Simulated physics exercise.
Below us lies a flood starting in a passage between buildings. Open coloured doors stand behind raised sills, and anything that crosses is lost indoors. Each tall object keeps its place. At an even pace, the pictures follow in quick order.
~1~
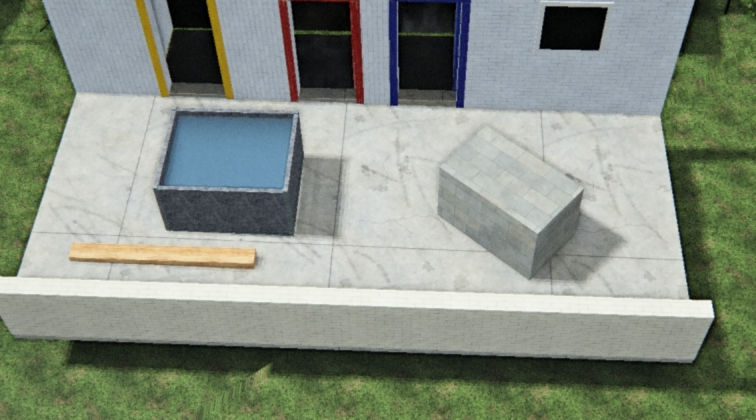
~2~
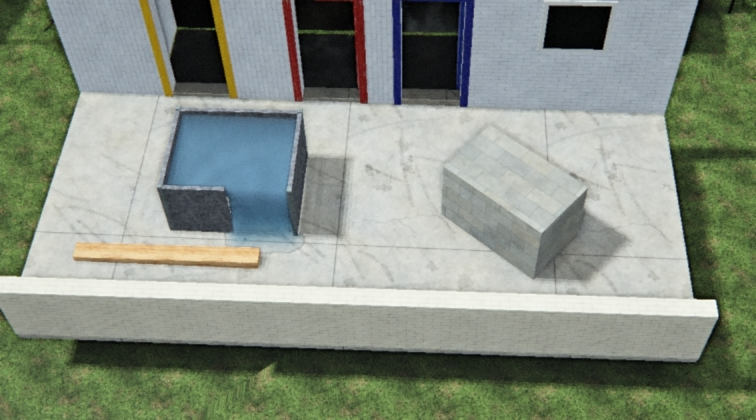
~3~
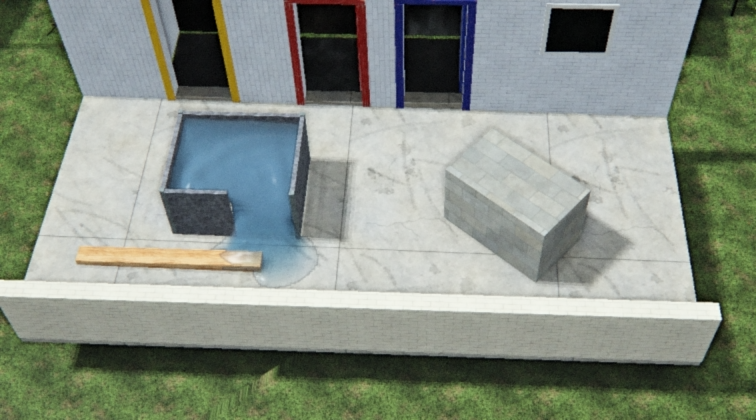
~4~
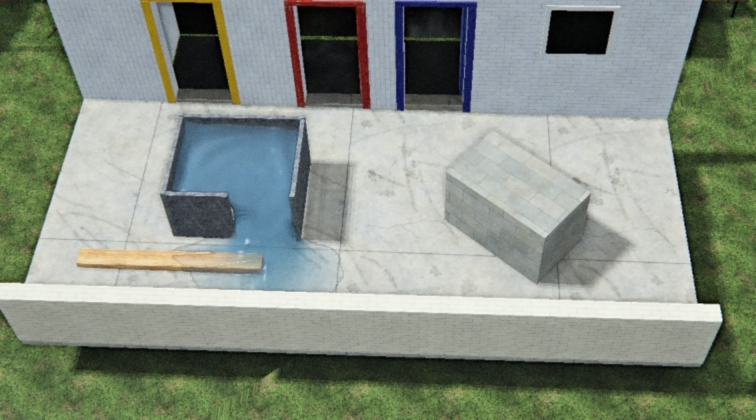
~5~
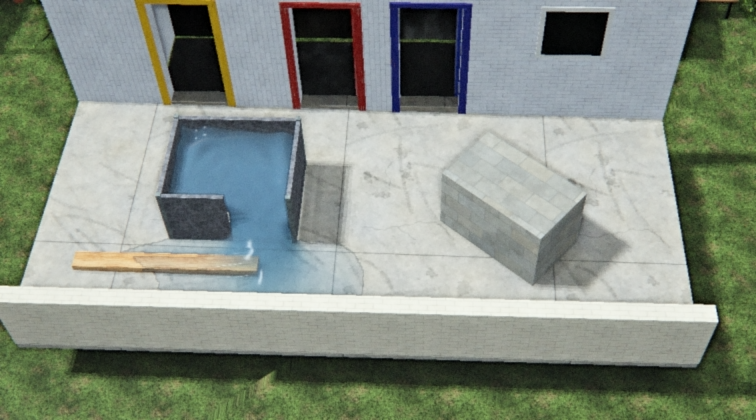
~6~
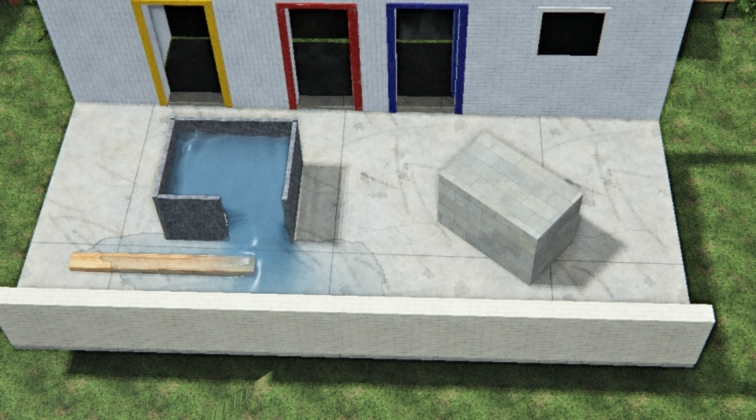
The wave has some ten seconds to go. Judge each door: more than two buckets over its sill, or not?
Blue door - two buckets or less; yellow door - two buckets or less; red door - two buckets or less.
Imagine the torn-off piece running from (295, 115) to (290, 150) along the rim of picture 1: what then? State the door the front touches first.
The blue-painted one.
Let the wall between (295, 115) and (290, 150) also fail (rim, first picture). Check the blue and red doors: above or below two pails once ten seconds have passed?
The blue one crosses the line and the red one remains shy of it, I think.
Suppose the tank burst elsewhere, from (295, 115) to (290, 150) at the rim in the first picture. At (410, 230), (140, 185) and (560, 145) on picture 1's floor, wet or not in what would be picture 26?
Going through them, the first would be submerged, the next still bare and the last submerged.
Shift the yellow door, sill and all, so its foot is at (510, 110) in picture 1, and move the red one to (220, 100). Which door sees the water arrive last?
Looks like the door marked red.
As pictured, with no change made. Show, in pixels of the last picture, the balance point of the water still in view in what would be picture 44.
Near (323, 250) in the last view.
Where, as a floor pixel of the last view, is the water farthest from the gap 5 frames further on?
Best guess: Near (571, 334).
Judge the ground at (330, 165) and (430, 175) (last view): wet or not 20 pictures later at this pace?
As listed: Clear, flooded.
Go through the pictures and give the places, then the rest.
In the first picture, still water in the tank at (229, 152).
In the second picture, the front is at (301, 238), out from the gap at (261, 215).
In the third picture, water pours out at (264, 221) and has run to (276, 283).
In the fourth picture, water pours out at (265, 225) and has run to a hidden place.
In the fifth picture, water pours out at (261, 227) and has run to (125, 257).
In the sixth picture, the front is at (84, 256), out from the gap at (258, 227).
A moment on, water covers 25 % of the floor; the blue door not reached, the yellow door not reached, the red door not reached.
Next, water covers 35 % of the floor; the blue door not reached, the yellow door not reached, the red door not reached.
Then, water covers 40 % of the floor; the blue door not reached, the yellow door not reached, the red door not reached.
Later, water covers 50 % of the floor; the blue door wet at the sill, nothing in, the yellow door not reached, the red door wet at the sill, nothing in.
In the end, water covers 55 % of the floor; the blue door wet at the sill, nothing in, the yellow door not reached, the red door wet at the sill, nothing in.
